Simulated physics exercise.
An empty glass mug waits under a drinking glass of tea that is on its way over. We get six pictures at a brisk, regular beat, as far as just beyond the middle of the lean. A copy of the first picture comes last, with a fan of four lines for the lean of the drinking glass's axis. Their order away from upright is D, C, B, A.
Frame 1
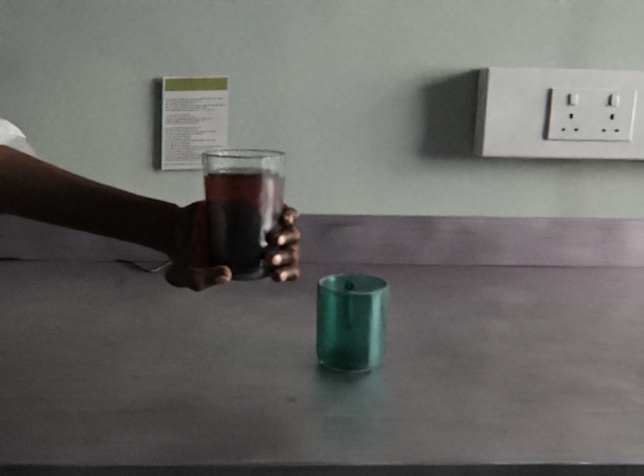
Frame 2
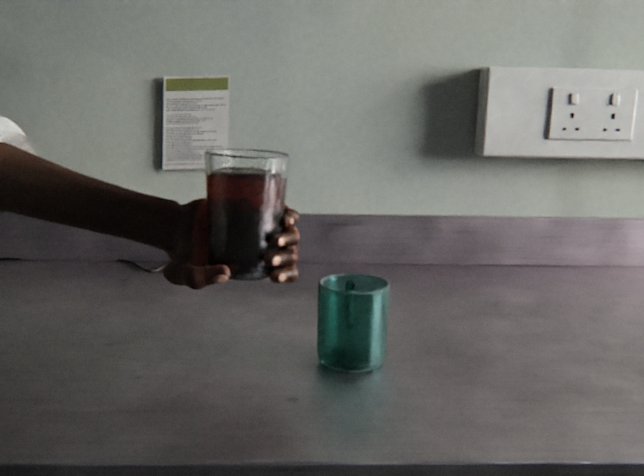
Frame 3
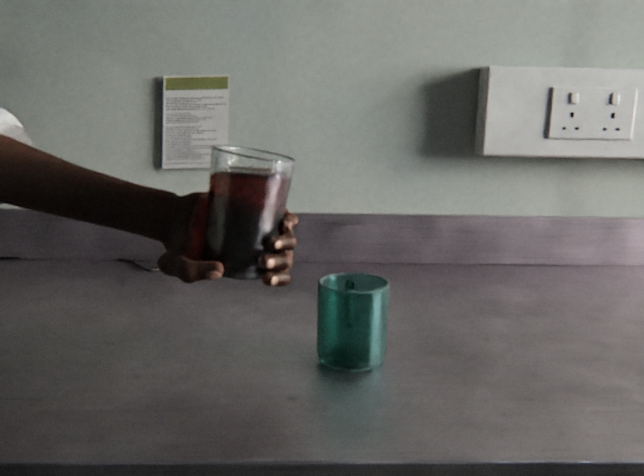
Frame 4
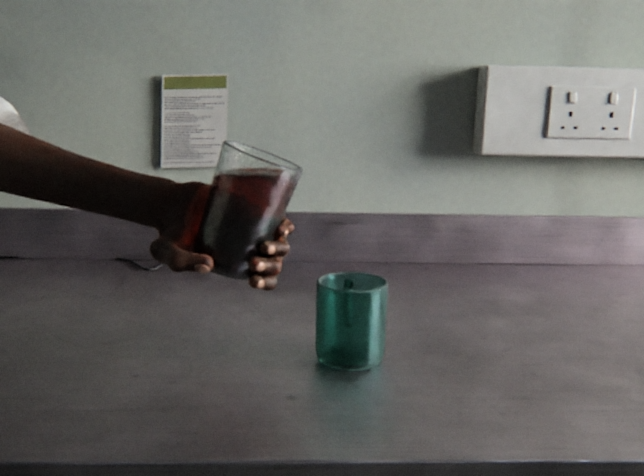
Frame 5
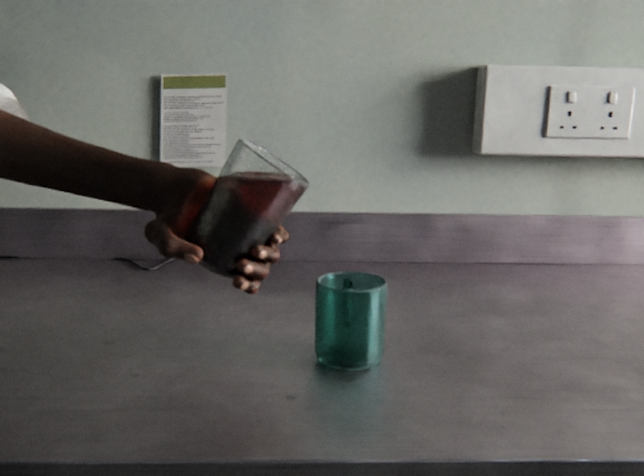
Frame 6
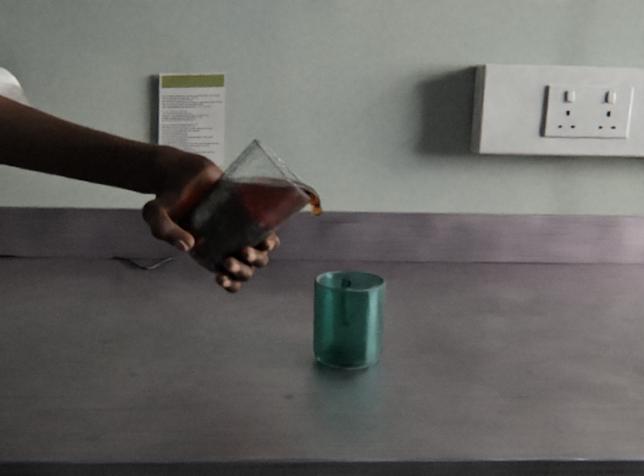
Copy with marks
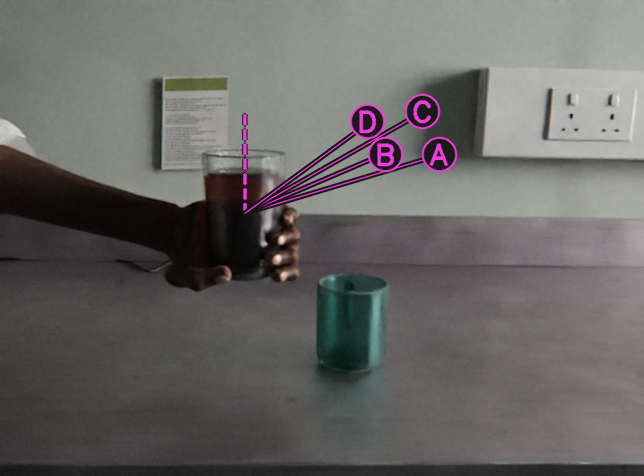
At the start, a hand reaching in from the left holds a drinking glass of dark tea upright, above and to the left of a green glass mug on a counter. The hand tips the glass steadily further to the right, until a little tea curls over its lip.
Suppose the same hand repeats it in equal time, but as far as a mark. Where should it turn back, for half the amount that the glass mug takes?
Use mark B.
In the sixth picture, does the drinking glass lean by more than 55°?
No.
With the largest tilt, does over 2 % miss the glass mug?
No, it does not.
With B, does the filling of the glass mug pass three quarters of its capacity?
No, less.
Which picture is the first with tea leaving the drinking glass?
In picture 6.
In magenta, A at (423, 159); B at (369, 160); C at (408, 120); D at (354, 133).
With A, the glass mug ends with about 65 % of what it can hold.
With B, the glass mug ends with about 48 % of what it can hold.
With C, the glass mug ends with about 35 % of what it can hold.
With D, the glass mug ends with about 25 % of what it can hold.
